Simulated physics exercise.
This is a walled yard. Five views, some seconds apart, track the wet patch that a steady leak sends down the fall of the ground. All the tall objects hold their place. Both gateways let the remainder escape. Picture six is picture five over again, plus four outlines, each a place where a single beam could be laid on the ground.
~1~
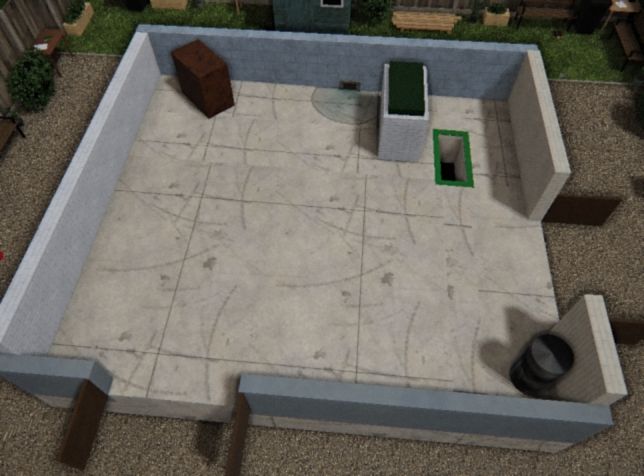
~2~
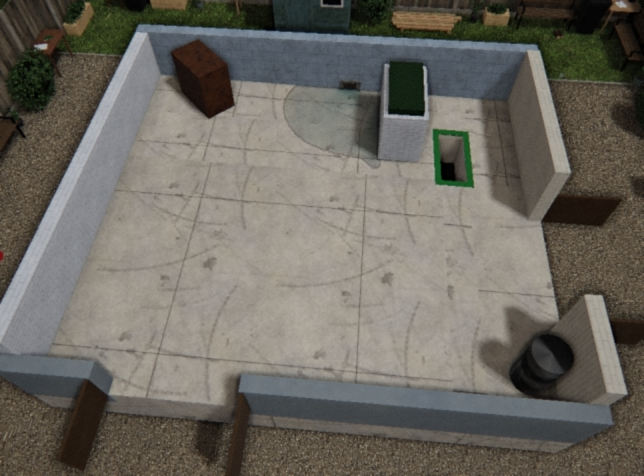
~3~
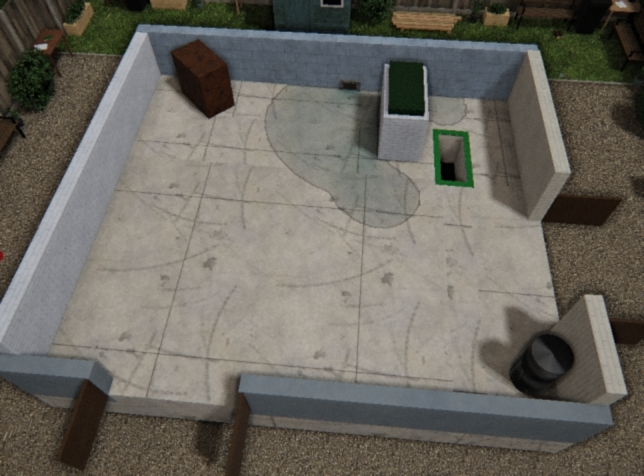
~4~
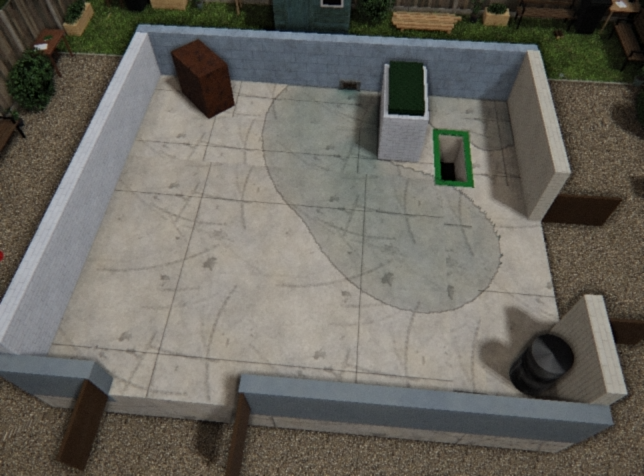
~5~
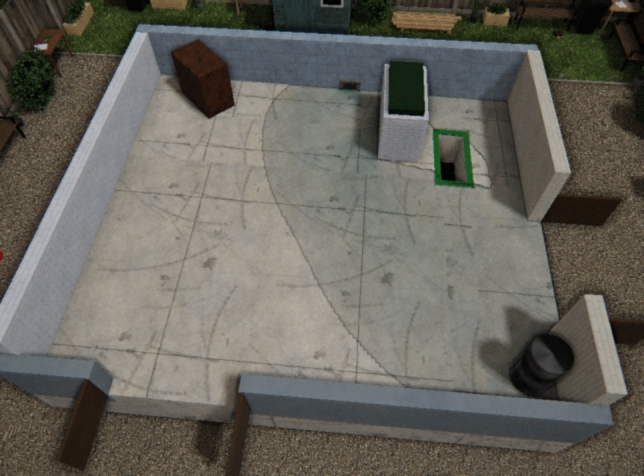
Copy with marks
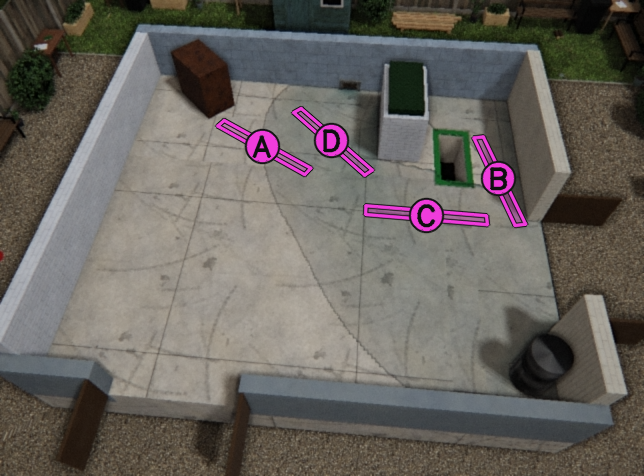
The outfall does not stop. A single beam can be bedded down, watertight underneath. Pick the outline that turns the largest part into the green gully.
Best: C.
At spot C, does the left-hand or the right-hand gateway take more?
The right gate.
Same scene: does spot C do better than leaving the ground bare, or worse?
Better.
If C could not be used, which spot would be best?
Here it is spot D.
On the marked copy, A from (221, 123) to (307, 171); B from (478, 137) to (520, 224); C from (365, 210) to (486, 220); D from (297, 110) to (368, 172).
With A, about 3 % of the stream runs into the green gully, about 97 % out by the gates.
With B, about 3 % of the stream runs into the green gully, about 96 % out by the gates.
With C, about 22 % of the stream runs into the green gully, about 78 % out by the gates.
With D, about 8 % of the stream runs into the green gully, about 90 % out by the gates.
